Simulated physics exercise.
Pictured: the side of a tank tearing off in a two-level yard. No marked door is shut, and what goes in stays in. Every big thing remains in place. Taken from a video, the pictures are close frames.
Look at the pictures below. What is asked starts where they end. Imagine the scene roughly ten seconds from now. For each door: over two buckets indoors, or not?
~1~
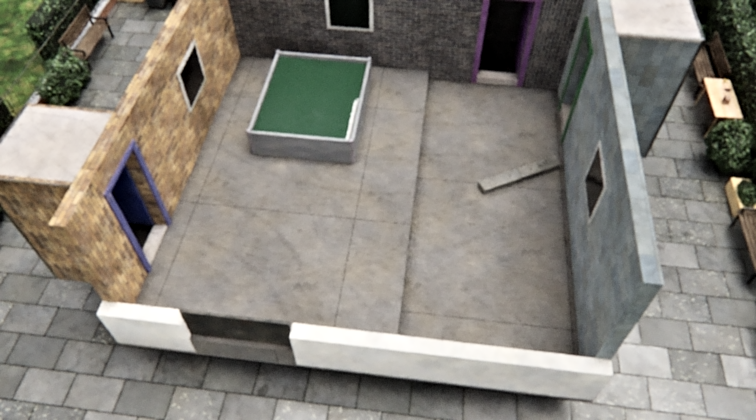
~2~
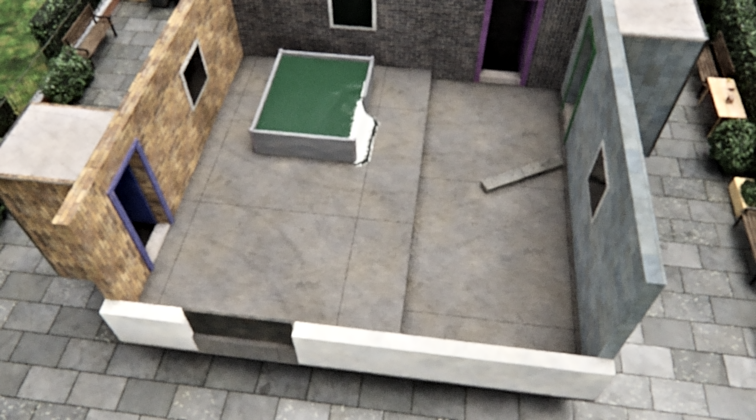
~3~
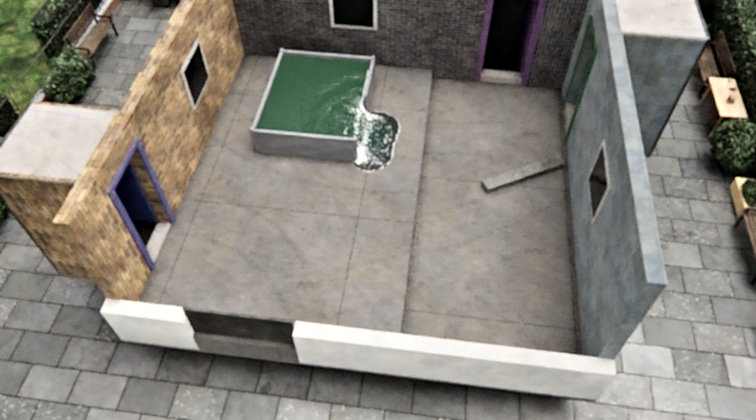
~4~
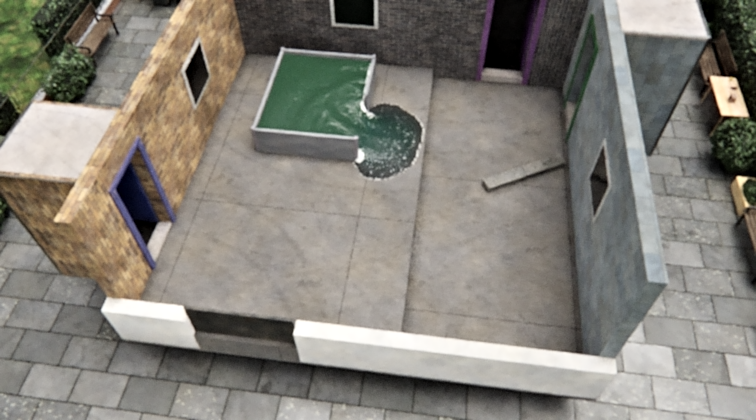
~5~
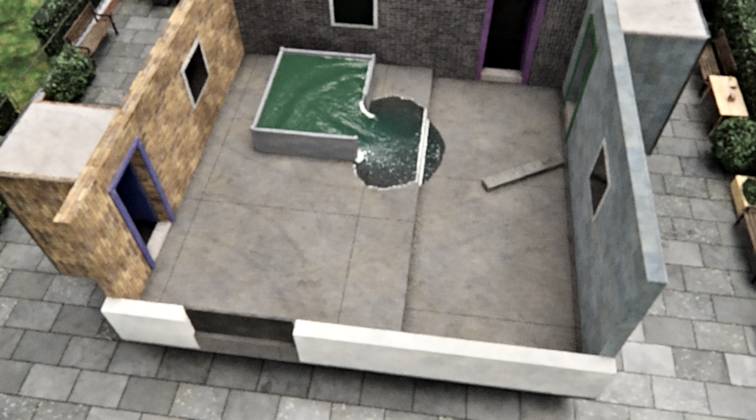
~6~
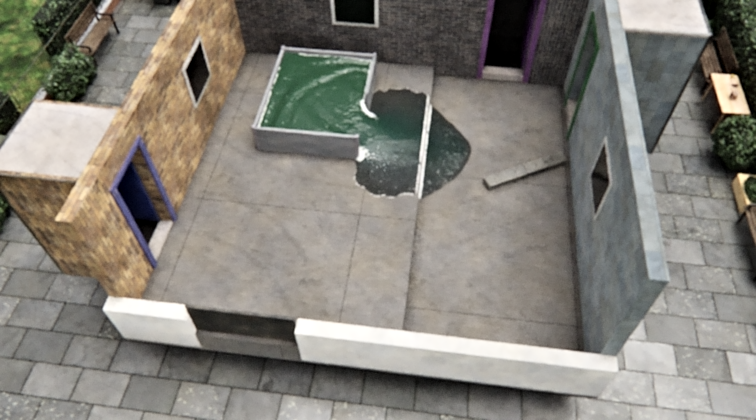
The blue door will receive two buckets or fewer. The purple door will receive two buckets or fewer. The green door will receive two buckets or fewer.
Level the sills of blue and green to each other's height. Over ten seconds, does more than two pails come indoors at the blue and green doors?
One by one: The blue door takes less; the green door floods.
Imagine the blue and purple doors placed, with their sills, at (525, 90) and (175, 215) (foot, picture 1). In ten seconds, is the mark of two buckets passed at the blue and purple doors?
Note: Blue door lets too much through; purple door lets in too little.
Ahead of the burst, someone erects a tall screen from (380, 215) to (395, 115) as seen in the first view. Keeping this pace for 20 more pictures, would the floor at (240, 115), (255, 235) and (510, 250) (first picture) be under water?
Reading them off in sequence: Spared, swamped, spared.
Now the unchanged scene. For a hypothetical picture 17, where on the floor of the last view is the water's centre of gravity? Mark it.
I would point to (380, 131).
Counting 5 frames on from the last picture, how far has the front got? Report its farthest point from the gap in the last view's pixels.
I'd point to (565, 155).
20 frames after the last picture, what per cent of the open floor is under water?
Some 45 in a hundred.
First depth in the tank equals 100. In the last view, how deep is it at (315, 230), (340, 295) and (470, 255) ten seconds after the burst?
In order: Roughly 0, 0 and 14 in a hundred.
A moment on, water covers 20 % of the floor; the blue door not reached, the purple door not reached, the green door not reached.
Next, water covers 35 % of the floor; the blue door not reached, the purple door wet at the sill, nothing in, the green door wet at the sill, nothing in.
Then, water covers 45 % of the floor; the blue door not reached, the purple door wet at the sill, nothing in, the green door wet at the sill, nothing in.
Later, water covers 50 % of the floor; the blue door not reached, the purple door wet at the sill, nothing in, the green door wet at the sill, nothing in.
In the end, water covers 45 % of the floor; the blue door not reached, the purple door wet at the sill, nothing in, the green door wet at the sill, nothing in.
